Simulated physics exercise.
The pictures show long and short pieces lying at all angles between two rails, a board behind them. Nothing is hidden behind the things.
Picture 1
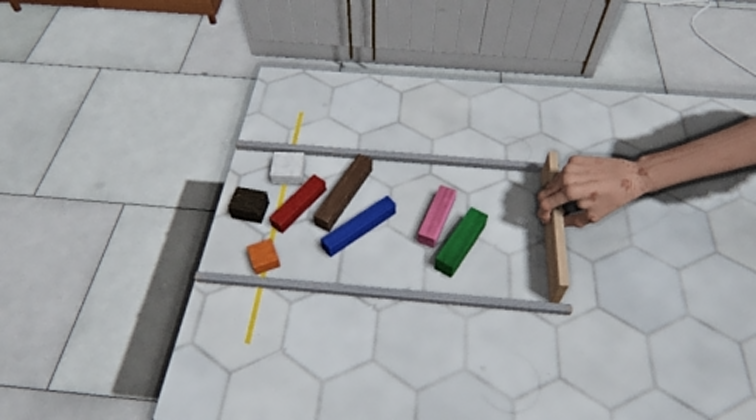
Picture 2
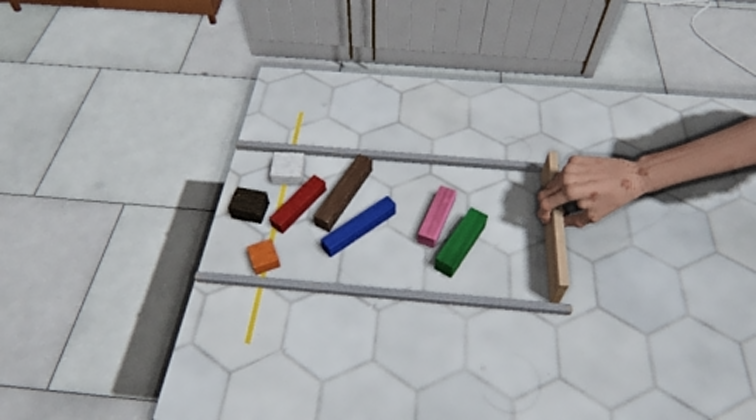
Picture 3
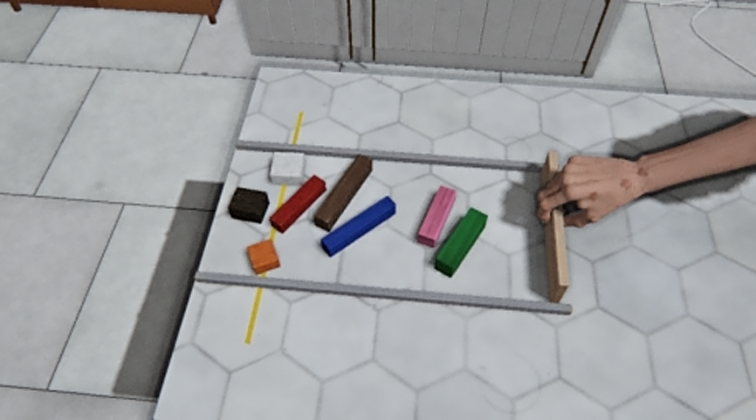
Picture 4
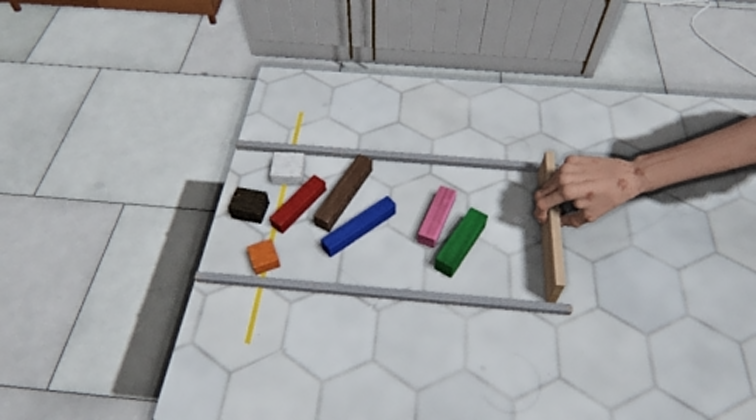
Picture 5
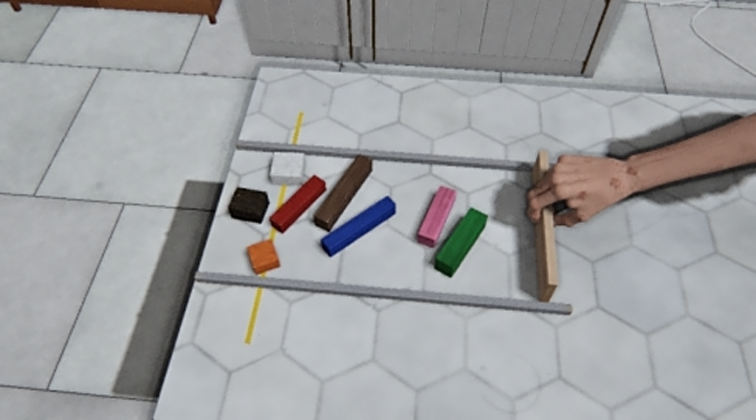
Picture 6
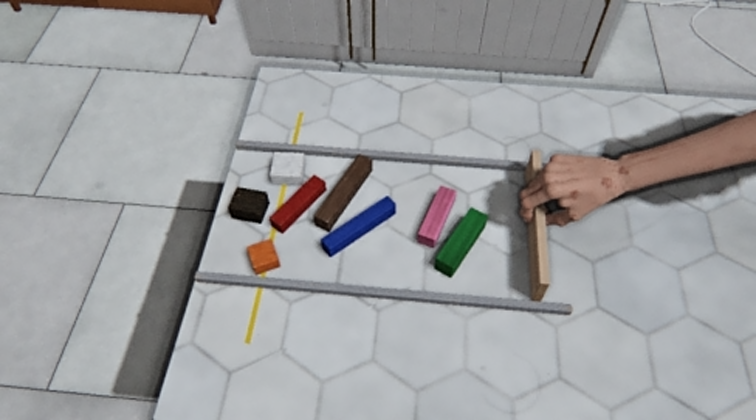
On a pale hexagon-tiled surface beside grey cabinet doors, seen from above at an angle, two grey rails run across the view. Between them lie black, orange and white blocks at left near a yellow tape line, red, brown and blue sticks, then pink and green ones, with a wooden board at right. The hand holds the board still, then slides it slightly left, the pieces and camera staying still.
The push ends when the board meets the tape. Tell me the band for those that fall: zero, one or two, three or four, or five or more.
Outcome: The number that fall off is three or four.
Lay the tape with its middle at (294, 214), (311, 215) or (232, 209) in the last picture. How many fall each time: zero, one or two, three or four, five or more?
In that order: Just one or two; 1 or 2; five or over.
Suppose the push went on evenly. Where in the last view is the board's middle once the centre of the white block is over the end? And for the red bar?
Near (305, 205) and (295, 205).
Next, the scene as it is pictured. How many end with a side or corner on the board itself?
The number is 1.
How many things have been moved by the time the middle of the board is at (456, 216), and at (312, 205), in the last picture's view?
The counts are 2 and 8.
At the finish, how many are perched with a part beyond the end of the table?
It comes to 2.
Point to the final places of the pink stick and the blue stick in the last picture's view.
The pink stick at (257, 192), the blue stick at (226, 205).
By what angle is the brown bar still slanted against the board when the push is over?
Roughly 20° out of line.
A little later, none off yet; black block at rest near (249, 205); orange block at rest near (264, 257); white block at rest near (288, 169).
When it is over, the number that fall off is three or four; down, red bar, white block and black block.
